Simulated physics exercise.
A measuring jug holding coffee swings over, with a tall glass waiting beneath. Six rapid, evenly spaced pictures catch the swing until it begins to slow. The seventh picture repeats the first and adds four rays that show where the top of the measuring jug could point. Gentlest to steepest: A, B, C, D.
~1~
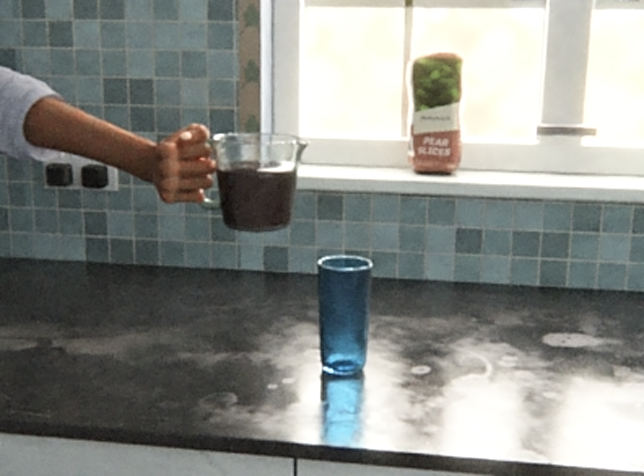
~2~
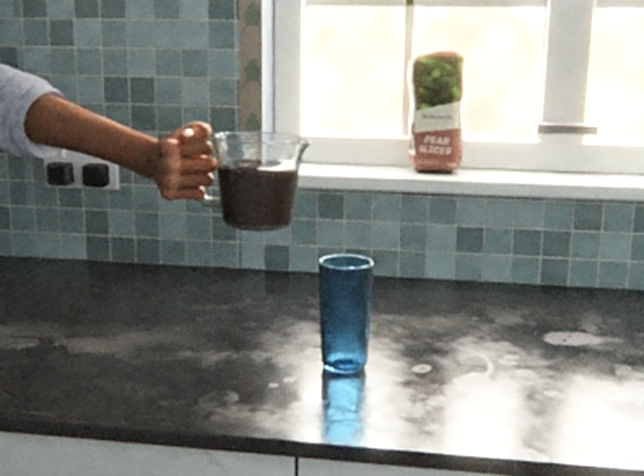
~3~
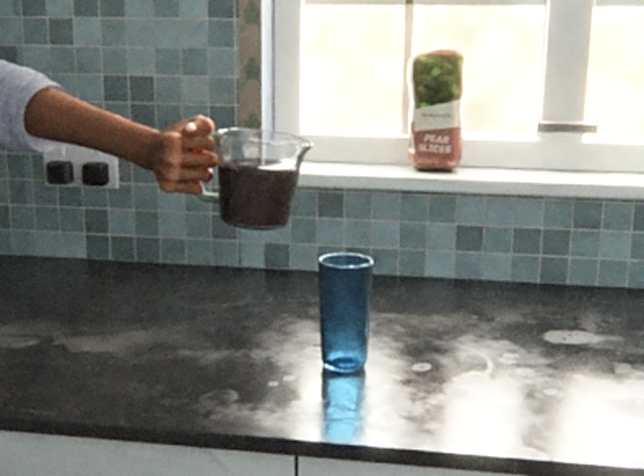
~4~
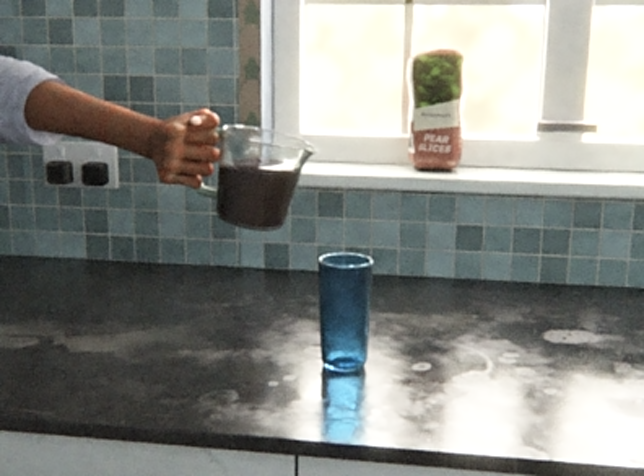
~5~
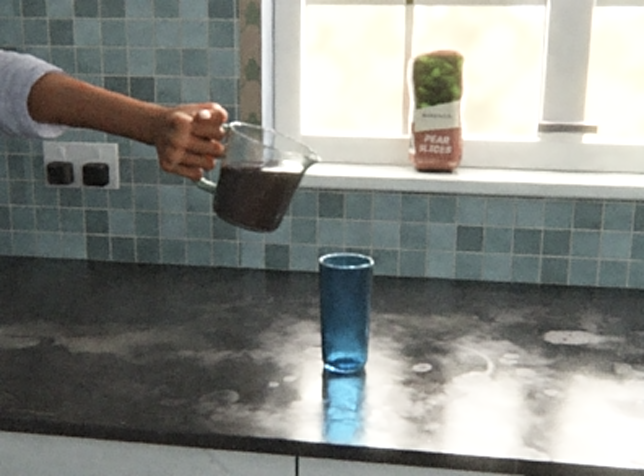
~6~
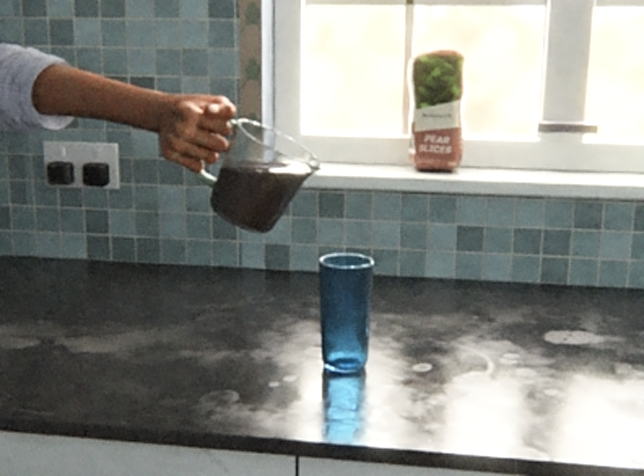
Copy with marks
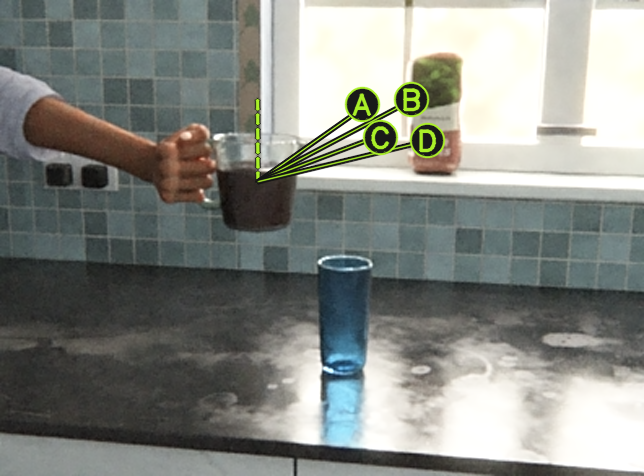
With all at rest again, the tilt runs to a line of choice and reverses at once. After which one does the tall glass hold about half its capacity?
B.
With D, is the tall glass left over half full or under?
Over half.
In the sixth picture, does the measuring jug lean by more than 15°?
Yes.
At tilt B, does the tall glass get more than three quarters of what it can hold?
No, less.
In lime, A at (350, 116); B at (397, 108); C at (363, 141); D at (410, 144).
With A, the tall glass ends with about 33 % of what it can hold.
With B, the tall glass ends with about 50 % of what it can hold.
With C, the tall glass ends with about 69 % of what it can hold.
With D, the tall glass ends with about 84 % of what it can hold; 3 % of the coffee is spilt.
